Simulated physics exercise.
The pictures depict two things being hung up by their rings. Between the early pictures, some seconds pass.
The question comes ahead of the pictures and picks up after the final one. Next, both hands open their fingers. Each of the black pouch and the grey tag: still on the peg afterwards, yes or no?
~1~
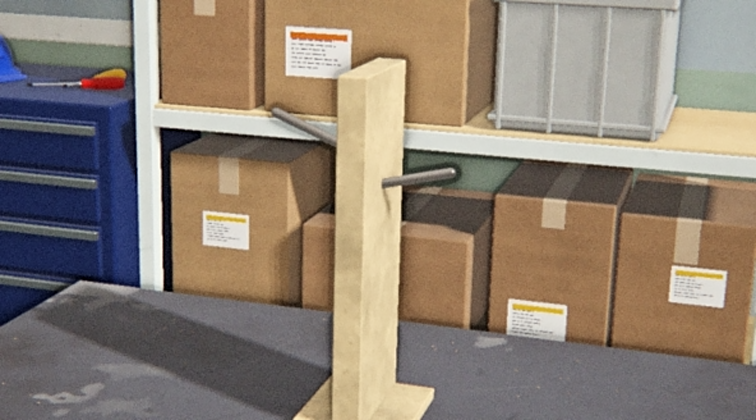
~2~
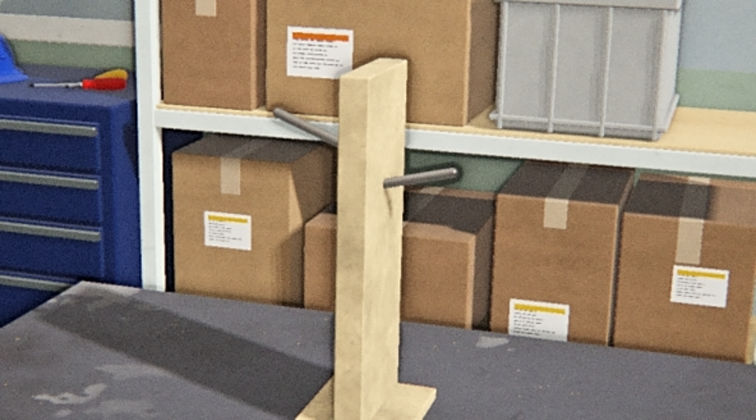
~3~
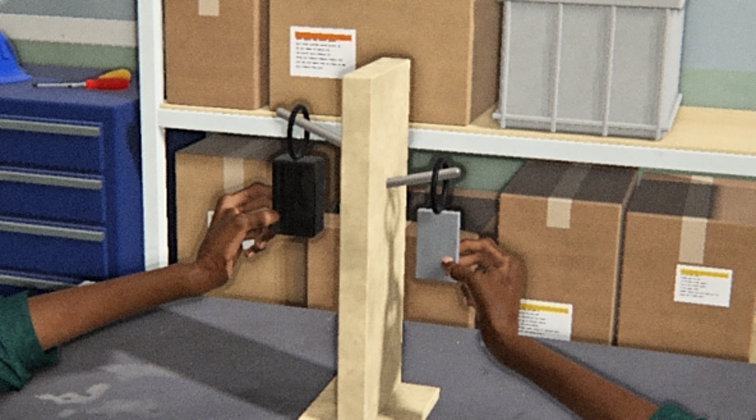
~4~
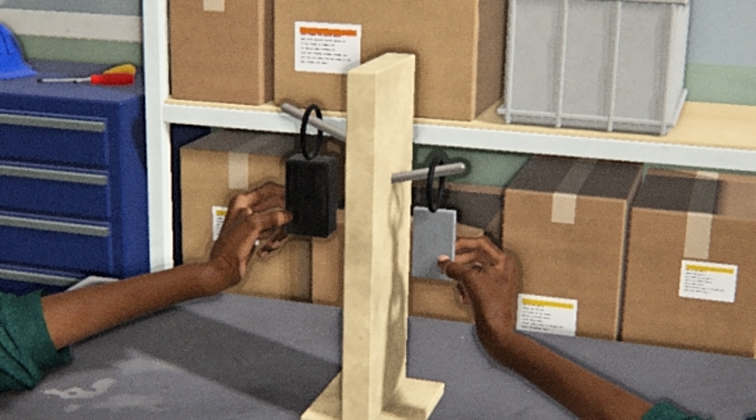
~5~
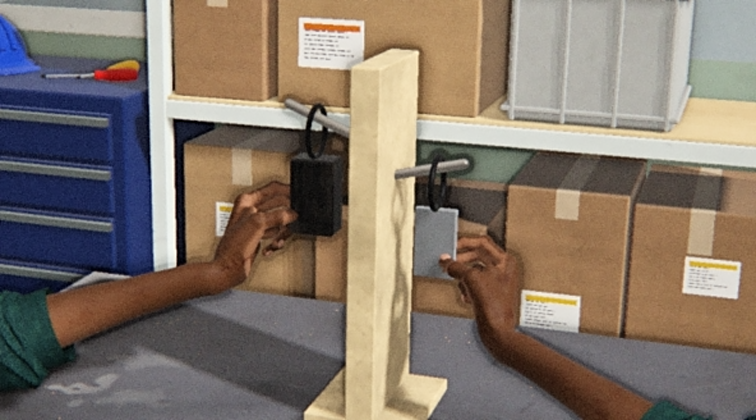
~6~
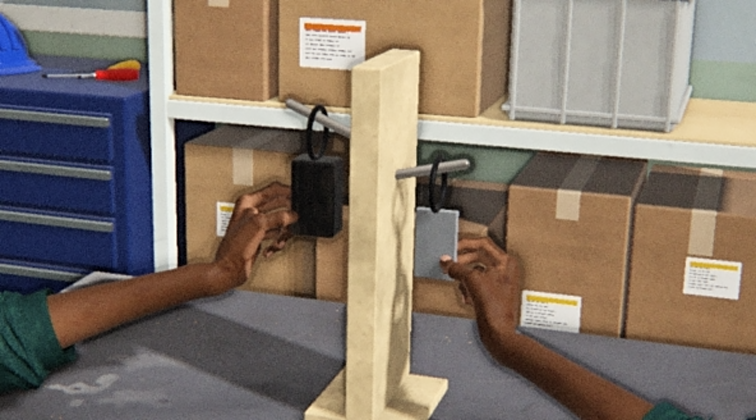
Answers - the black pouch: Yes; the grey tag: Yes.
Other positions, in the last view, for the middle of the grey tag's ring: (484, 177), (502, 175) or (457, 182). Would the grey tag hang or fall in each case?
In the order given, it does not stay, then does not stay, then does not drop.
Then, 0.20 s after the last picture, black pouch at rest near (317, 171); grey tag at rest near (437, 218).
Then, 0.60 s after the last picture, black pouch at rest near (318, 171); grey tag at rest near (437, 218).
At rest, the black pouch stays on its peg, near (317, 171); the grey tag stays on its peg, near (437, 218).
